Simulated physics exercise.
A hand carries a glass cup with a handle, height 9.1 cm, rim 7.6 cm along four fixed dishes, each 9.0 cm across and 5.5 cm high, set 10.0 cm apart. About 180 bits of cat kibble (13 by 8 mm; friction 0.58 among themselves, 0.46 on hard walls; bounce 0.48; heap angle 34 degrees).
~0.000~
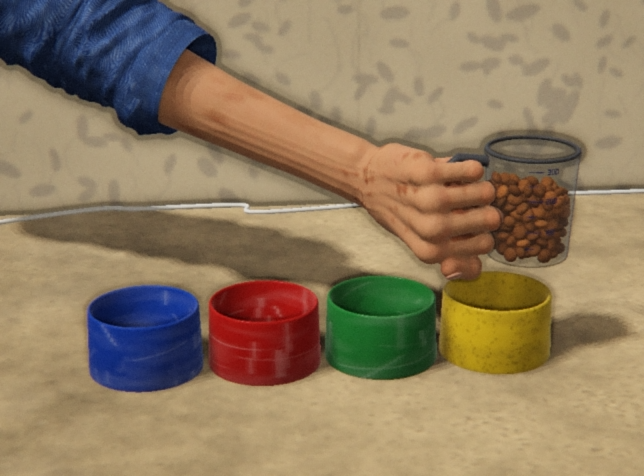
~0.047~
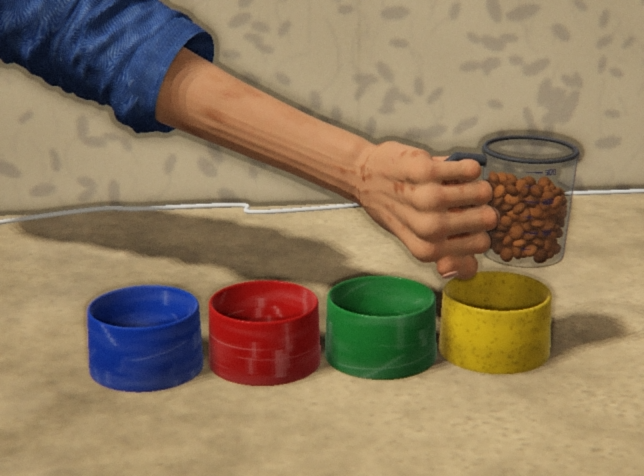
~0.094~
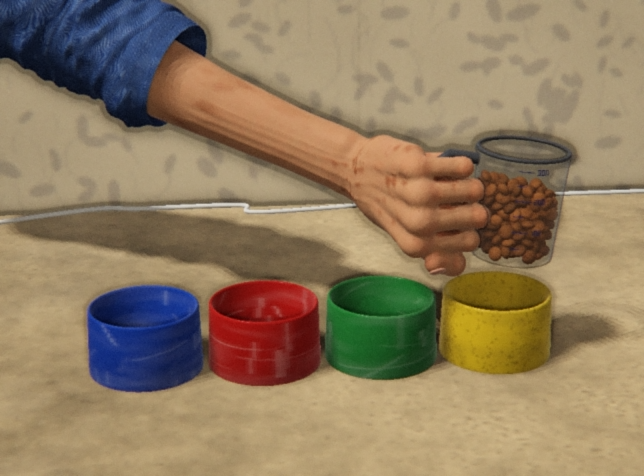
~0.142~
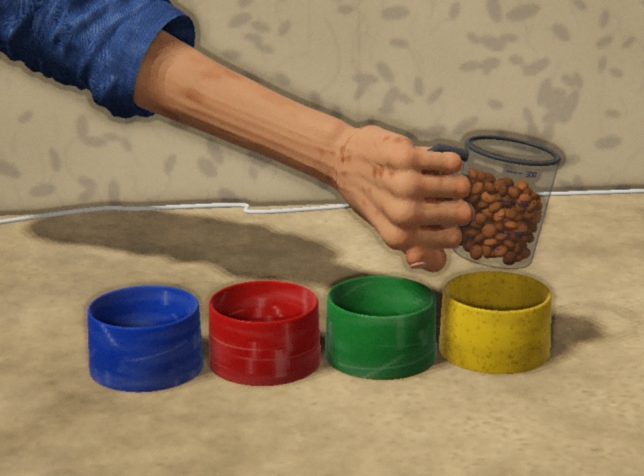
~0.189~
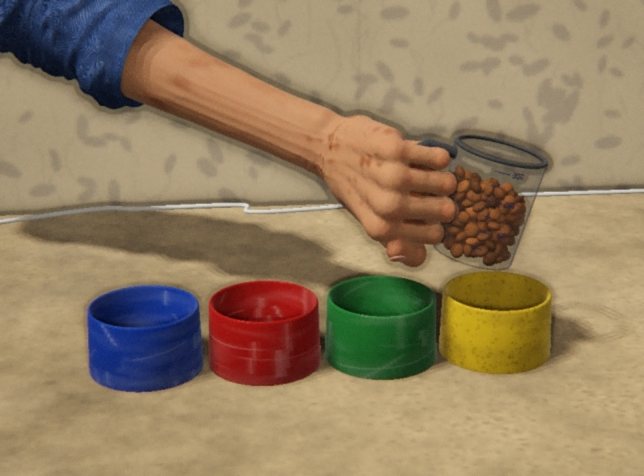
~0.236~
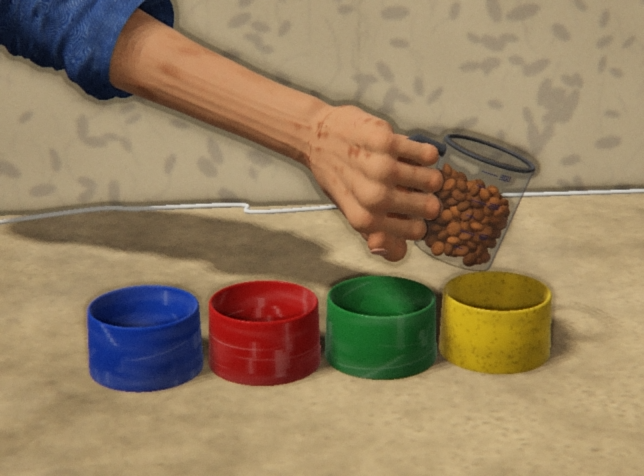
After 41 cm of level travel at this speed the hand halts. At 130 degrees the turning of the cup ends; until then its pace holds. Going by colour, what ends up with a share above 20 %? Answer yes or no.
Red dish: No; blue dish: Yes; green dish: No; yellow dish: No; on the counter: No.
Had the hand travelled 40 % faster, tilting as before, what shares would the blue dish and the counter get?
Then: Blue 50, counter 50.
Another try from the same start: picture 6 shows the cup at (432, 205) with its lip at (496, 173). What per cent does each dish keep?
Red 0; blue 50; green 0; yellow 0.
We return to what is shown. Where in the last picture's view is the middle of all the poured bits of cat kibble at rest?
At about (140, 348).
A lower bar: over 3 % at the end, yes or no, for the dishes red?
Red yes.
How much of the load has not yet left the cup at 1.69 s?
About 0 per cent.
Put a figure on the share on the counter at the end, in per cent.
Roughly 15 per cent.
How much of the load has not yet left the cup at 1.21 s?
Roughly 80 per cent.
Then, at 0.82 s, tilt 79 degrees; cup holds 100 %.
After 1.21 s, tilt 119 degrees; cup holds 80 %, red 10 %, blue 5 %.
After 1.69 s, tilt 130 degrees; cup holds 0 %, red 10 %, blue 80 %.
By 2.2 s all is still; red 10 %, blue 80 %, green 0 %, yellow 0 %, counter 15 %.
